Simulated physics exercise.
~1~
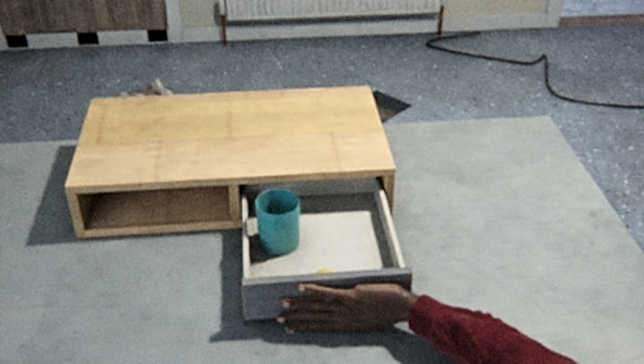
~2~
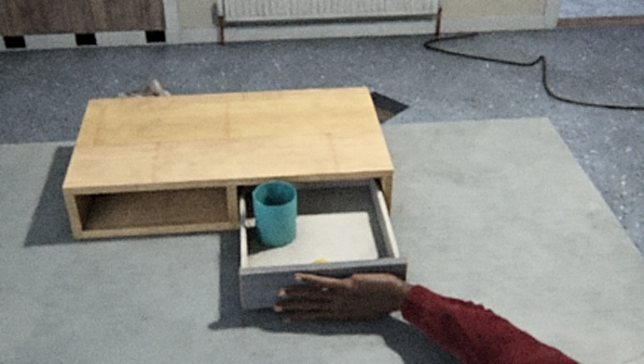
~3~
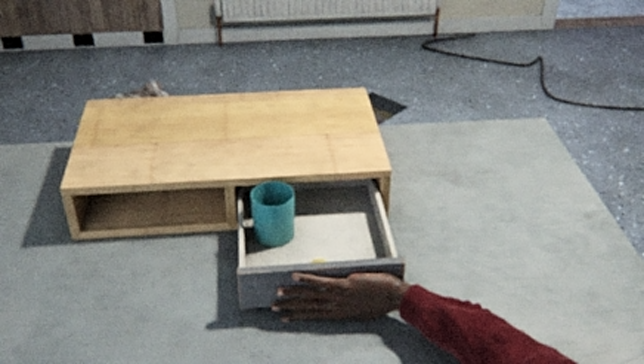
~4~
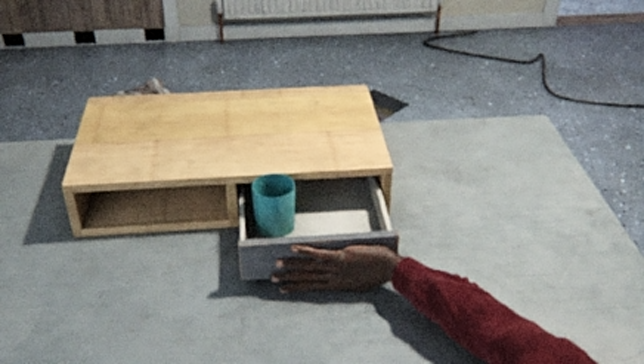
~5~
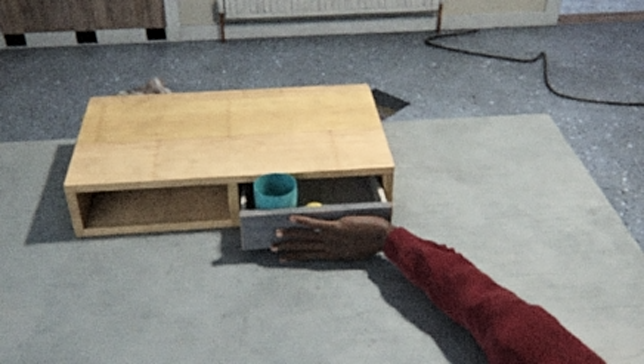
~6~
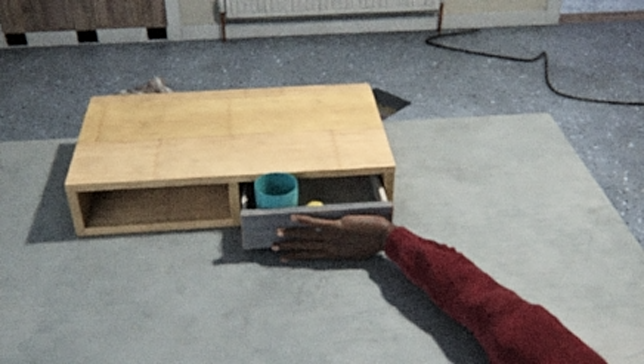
A hand in a dark red sleeve rests against the front of an open drawer in a low, pale wooden chest, seen from above and in front on a grey mat over a speckled floor. The chest has an empty open compartment on the left, and the drawer on the right holds a turquoise beaker and a small yellow lemon, barely visible near the front. After a brief pause, the hand pushes the drawer inward, carrying the beaker toward the chest. The drawer slides most of the way in, then stops, still partly open, with the beaker and lemon showing and the hand against its front.
